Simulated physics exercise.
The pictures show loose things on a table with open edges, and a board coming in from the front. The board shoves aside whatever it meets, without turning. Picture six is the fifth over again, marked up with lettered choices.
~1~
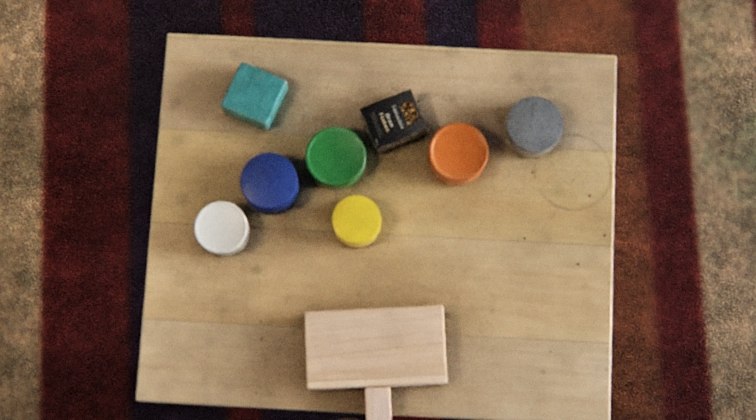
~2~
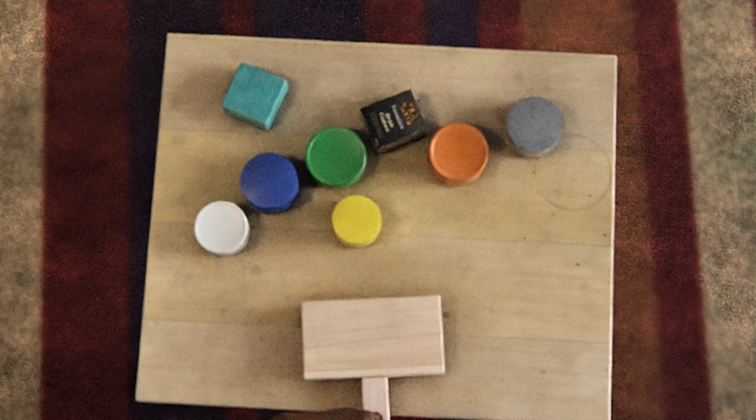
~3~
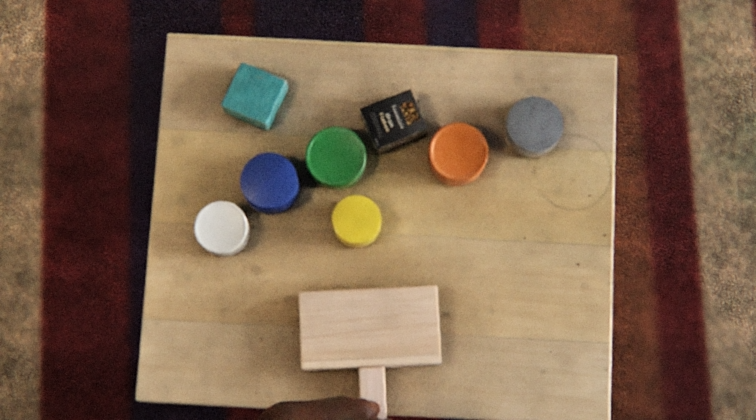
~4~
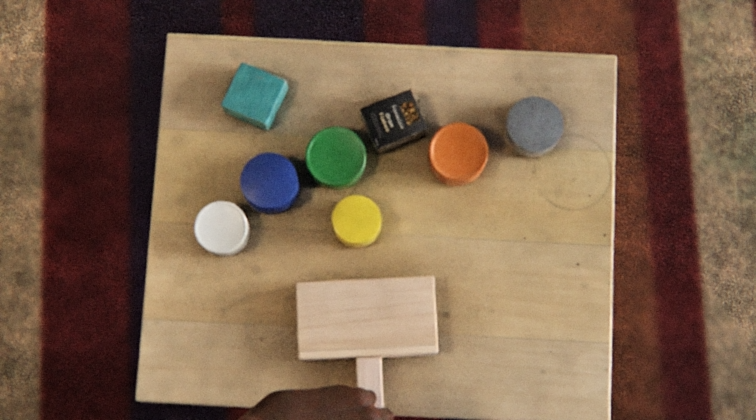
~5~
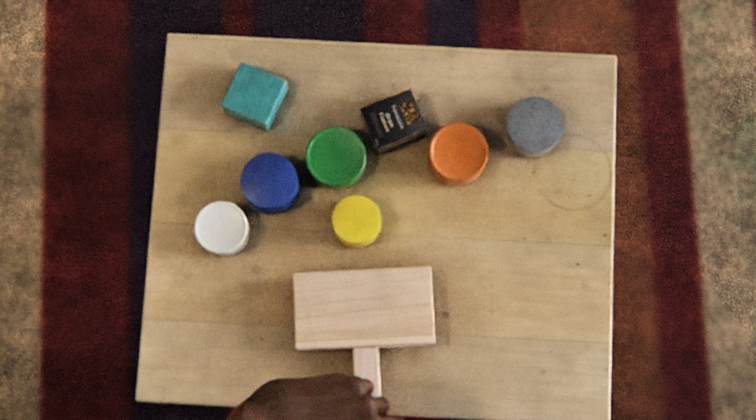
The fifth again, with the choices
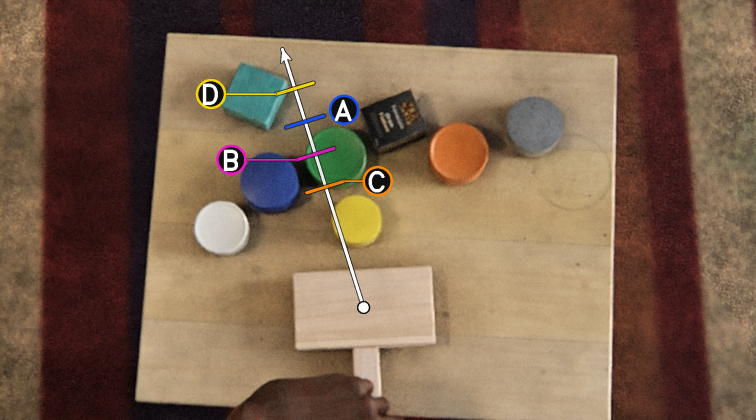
We see seven round pots and jars, a teal block and a black packet on a wooden table, while a hand at the front edge slides a flat board by its handle a short way toward them.
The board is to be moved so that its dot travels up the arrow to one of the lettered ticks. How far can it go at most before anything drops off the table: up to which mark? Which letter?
Up to mark B.
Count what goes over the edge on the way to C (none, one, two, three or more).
The count is none.
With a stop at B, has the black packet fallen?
No.
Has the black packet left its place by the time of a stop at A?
By then, yes.
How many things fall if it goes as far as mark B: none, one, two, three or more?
By then, none.
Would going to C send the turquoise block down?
No.
On the copy, A at (306, 122); B at (315, 154); C at (326, 187); D at (295, 88); the arrow from (364, 308) to (283, 49); the white dot at (364, 308).
On B. First, board (346, 252); green jar (332, 142); yellow pot (354, 189).
Then, board (328, 195); turquoise block (255, 84); green jar (320, 94).
Finally, board (316, 157); turquoise block (245, 49); green jar (313, 62); nothing has fallen.
By contrast, A drops the green jar and turquoise block; C is safe but short; D drops the green jar, yellow pot, blue tin and turquoise block.
